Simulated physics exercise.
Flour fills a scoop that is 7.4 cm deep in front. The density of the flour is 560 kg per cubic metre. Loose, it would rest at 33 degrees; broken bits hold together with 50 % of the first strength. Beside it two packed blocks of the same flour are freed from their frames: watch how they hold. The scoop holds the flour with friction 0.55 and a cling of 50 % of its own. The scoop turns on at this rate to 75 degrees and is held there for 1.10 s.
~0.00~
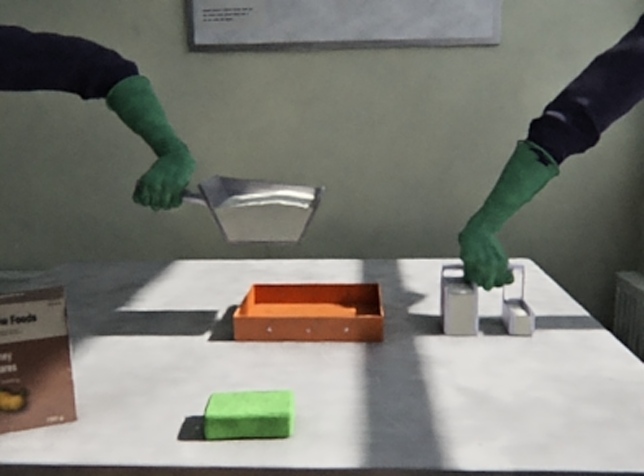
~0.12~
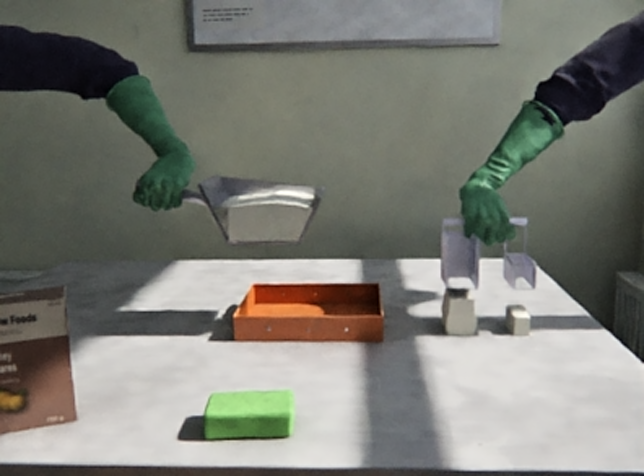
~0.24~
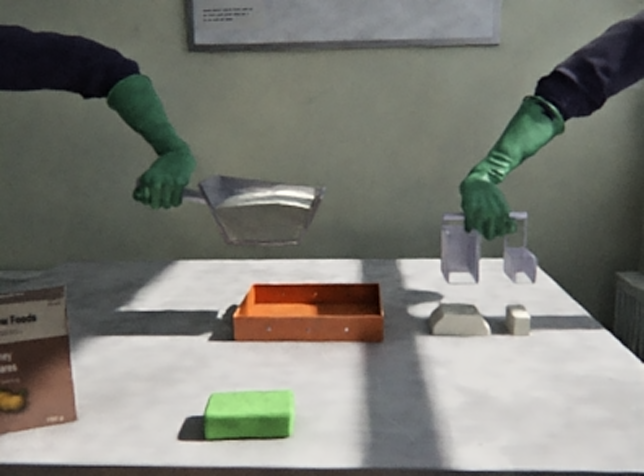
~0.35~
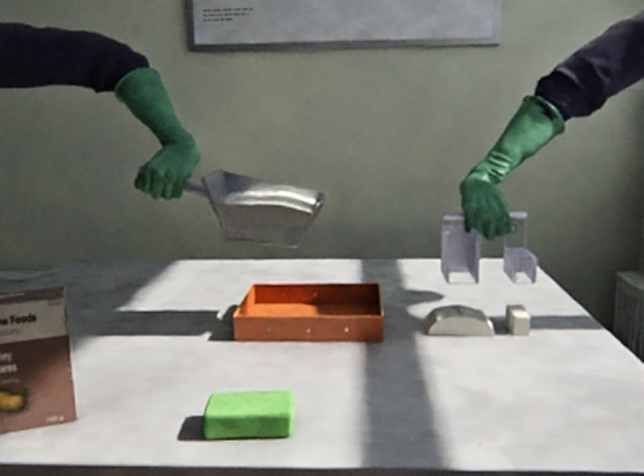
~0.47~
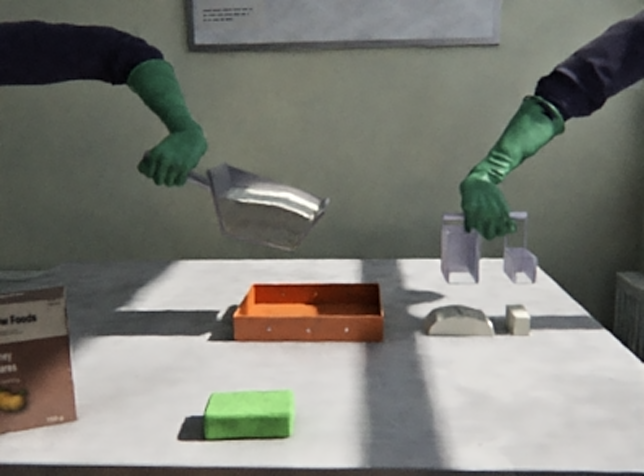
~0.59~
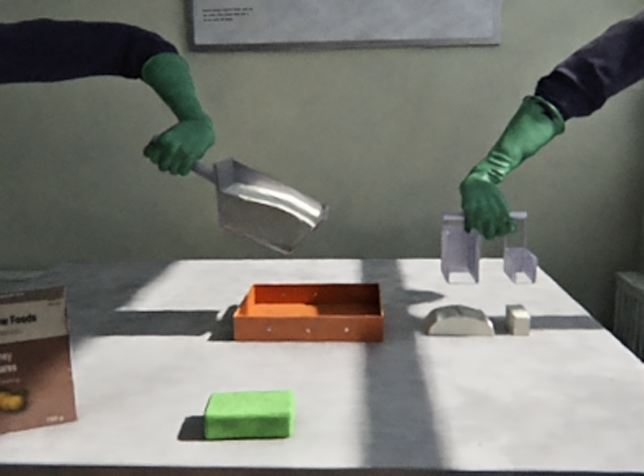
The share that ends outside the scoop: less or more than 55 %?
Expect more than 55 %.
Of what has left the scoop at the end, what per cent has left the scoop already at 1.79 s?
About 80 %.
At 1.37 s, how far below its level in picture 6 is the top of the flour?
Some 0.5 cm.
After 0.95 s, the scoop is at 43 degrees and 0 % has left it.
After 1.37 s, the scoop is at 69 degrees and 0 % has left it.
After 1.79 s, the scoop is at 75 degrees and 50 % has left it.
After 2.21 s, the scoop is at 75 degrees and 60 % has left it.
After 2.64 s, at the end, the scoop is at 75 degrees and 64 % has left it.
